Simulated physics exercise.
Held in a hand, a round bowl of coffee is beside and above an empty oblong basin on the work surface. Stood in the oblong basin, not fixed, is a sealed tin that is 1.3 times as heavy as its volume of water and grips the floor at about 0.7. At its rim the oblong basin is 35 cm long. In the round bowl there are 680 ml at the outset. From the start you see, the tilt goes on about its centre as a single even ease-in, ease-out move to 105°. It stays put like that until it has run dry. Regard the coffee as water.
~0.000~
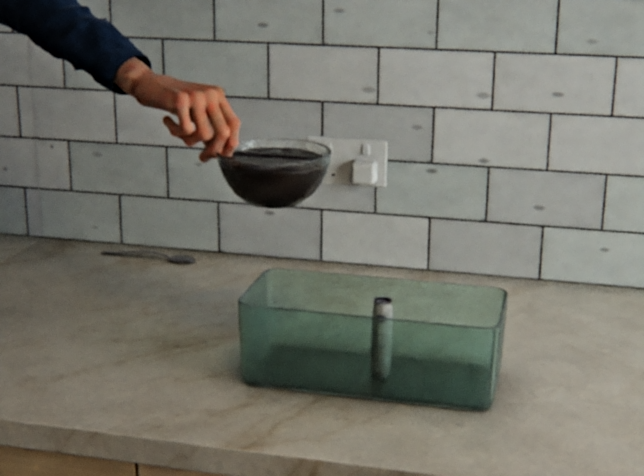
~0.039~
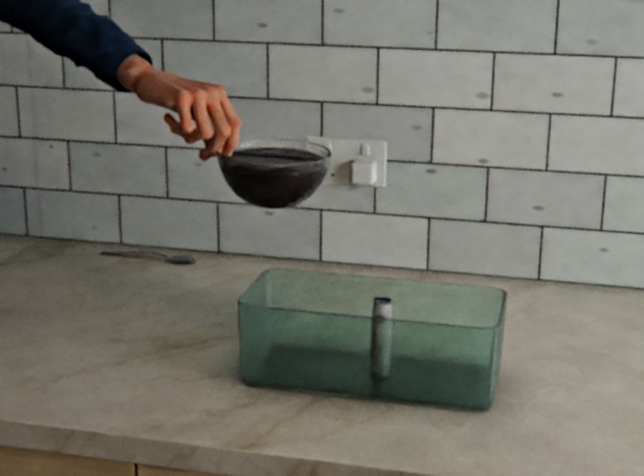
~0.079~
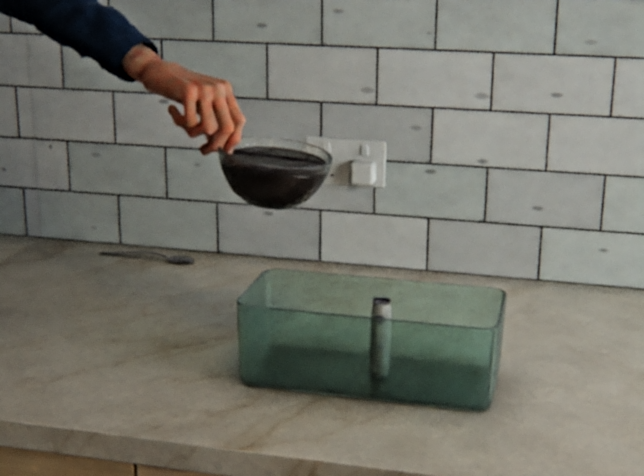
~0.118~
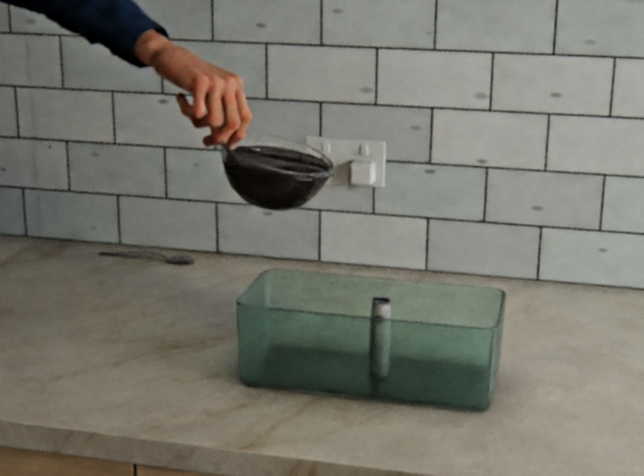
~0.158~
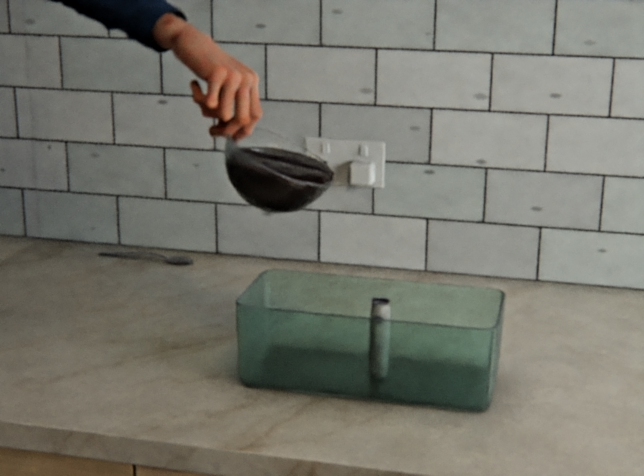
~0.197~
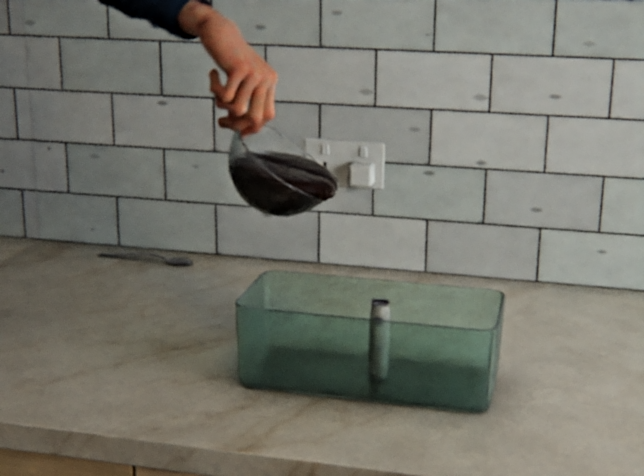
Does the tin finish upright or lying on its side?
It finishes lying on its side.
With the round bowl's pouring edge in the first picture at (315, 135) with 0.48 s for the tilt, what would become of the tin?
After that, the tin overturns.
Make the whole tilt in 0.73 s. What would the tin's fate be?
The tin stays up.
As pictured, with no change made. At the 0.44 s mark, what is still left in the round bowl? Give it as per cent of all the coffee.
Still held: Roughly 6 % of the total.
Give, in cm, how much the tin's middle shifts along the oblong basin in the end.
Shift of tin centre: Approx. 8.5 cm.
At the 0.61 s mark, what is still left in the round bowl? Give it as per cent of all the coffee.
Close to 0 percent of the total.
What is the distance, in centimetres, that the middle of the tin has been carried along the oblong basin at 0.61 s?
About 2 cm.
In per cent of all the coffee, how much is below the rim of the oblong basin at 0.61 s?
98 per cent, give or take a little.
Then, 0.44 s in, the tilt is 102° and 6 per cent is still to pour; the tin stands where it began.
Then, 0.61 s in, the tilt is 105° and 0 per cent is still to pour; the tin leans 7°.
Then, 0.79 s in, the tilt is 105° and 0 per cent is still to pour; the tin leans 31°.
Then, 0.99 s in, the tilt is 105° and 0 per cent is still to pour; the tin lies on its side.
Finally, the tin lies on its side.
